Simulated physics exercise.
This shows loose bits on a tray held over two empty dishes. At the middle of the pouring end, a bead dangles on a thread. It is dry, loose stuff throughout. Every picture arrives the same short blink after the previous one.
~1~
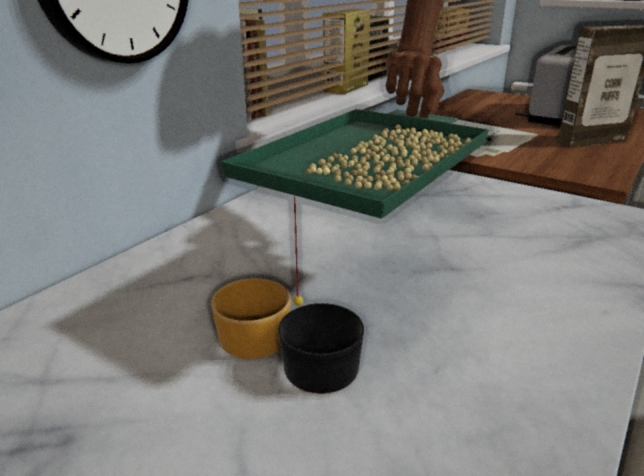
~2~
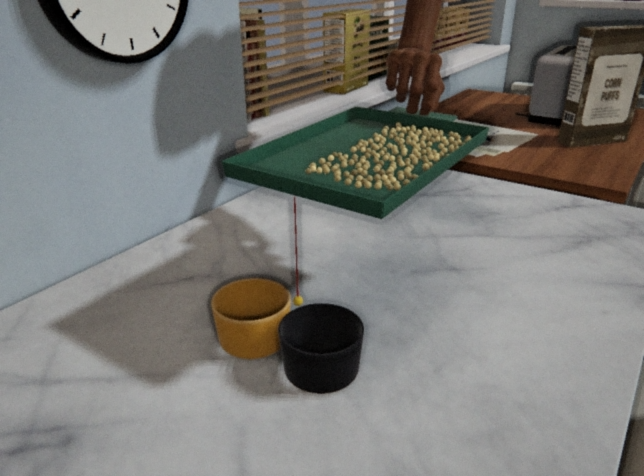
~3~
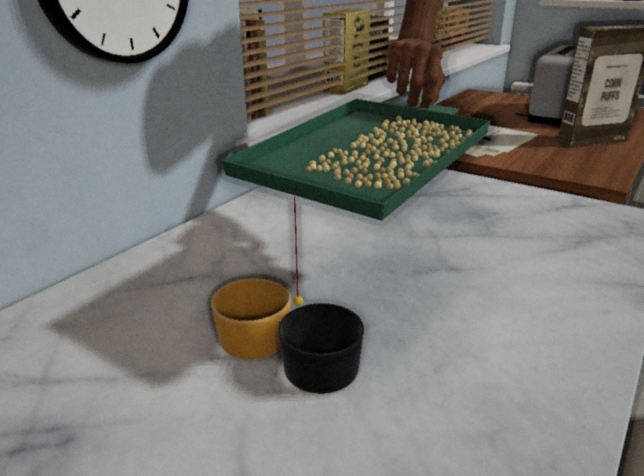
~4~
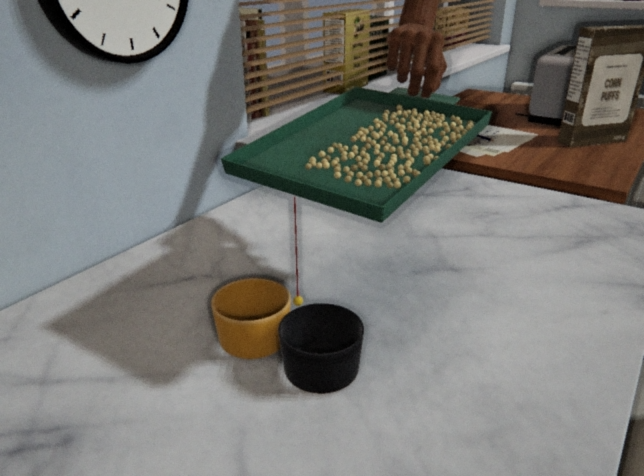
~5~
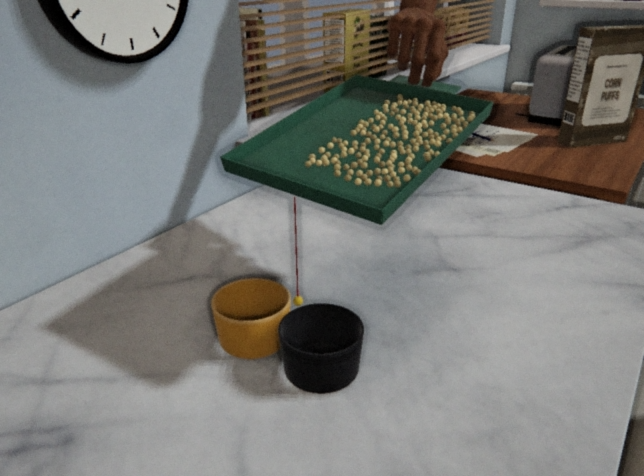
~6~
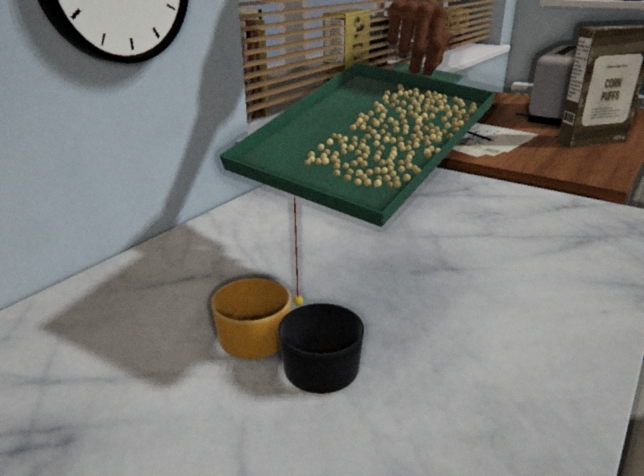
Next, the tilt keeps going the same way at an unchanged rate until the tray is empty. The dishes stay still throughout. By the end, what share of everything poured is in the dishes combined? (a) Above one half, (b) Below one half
b.
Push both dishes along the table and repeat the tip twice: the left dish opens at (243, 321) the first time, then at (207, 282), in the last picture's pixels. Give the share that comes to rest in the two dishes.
About 30 per cent, then about 0 per cent.
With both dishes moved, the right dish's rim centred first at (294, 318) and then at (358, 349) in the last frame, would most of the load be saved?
In order, they'd catch a minor share, and next a major share.
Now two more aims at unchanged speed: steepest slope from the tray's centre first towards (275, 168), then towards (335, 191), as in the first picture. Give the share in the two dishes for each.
The first try yields 80 percent and the second 20 percent.
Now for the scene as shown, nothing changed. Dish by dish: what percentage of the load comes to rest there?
The left dish has 0 per cent, the right dish has 10.
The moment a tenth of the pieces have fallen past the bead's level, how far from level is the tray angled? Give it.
Near 90 degrees.
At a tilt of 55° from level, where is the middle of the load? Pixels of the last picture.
I'd mark the middle close to (372, 194).
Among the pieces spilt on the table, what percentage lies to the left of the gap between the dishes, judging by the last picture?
Some 20 %.
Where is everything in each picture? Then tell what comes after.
In the first picture, corners of the pouring end near (225, 161) and (383, 200), level; middle of the load near (395, 153), soya beans; left dish near (226, 334); right dish near (297, 367); bead on its thread near (298, 301).
In the second picture, corners of the pouring end near (225, 161) and (383, 201), level; middle of the load near (395, 152).
In the third picture, corners of the pouring end near (224, 160) and (382, 203), tipped barely, lowest at the right corner; middle of the load near (395, 148).
In the fourth picture, corners of the pouring end near (224, 158) and (382, 206), tipped a little, lowest at the right corner; middle of the load near (396, 141).
In the fifth picture, corners of the pouring end near (223, 157) and (382, 209), tipped a little, lowest at the right corner; middle of the load near (396, 135).
In the sixth picture, corners of the pouring end near (222, 155) and (382, 211), tipped a little, lowest at the right corner; middle of the load near (396, 130); left dish near (226, 334); right dish near (297, 367).
Shortly afterwards, tray tipped steeply; all but a few on the tray; only a few outside both; only a few in the air.
Next, tray tipped right over; the bulk on the tray; only a few in the right dish; a little outside both; only a few in the air.
Some moments later, tray tipped past a quarter turn; a little in the right dish; the bulk outside both.
In the end, tray tipped past a quarter turn; a little in the right dish; none at all in the left dish; the bulk outside both.
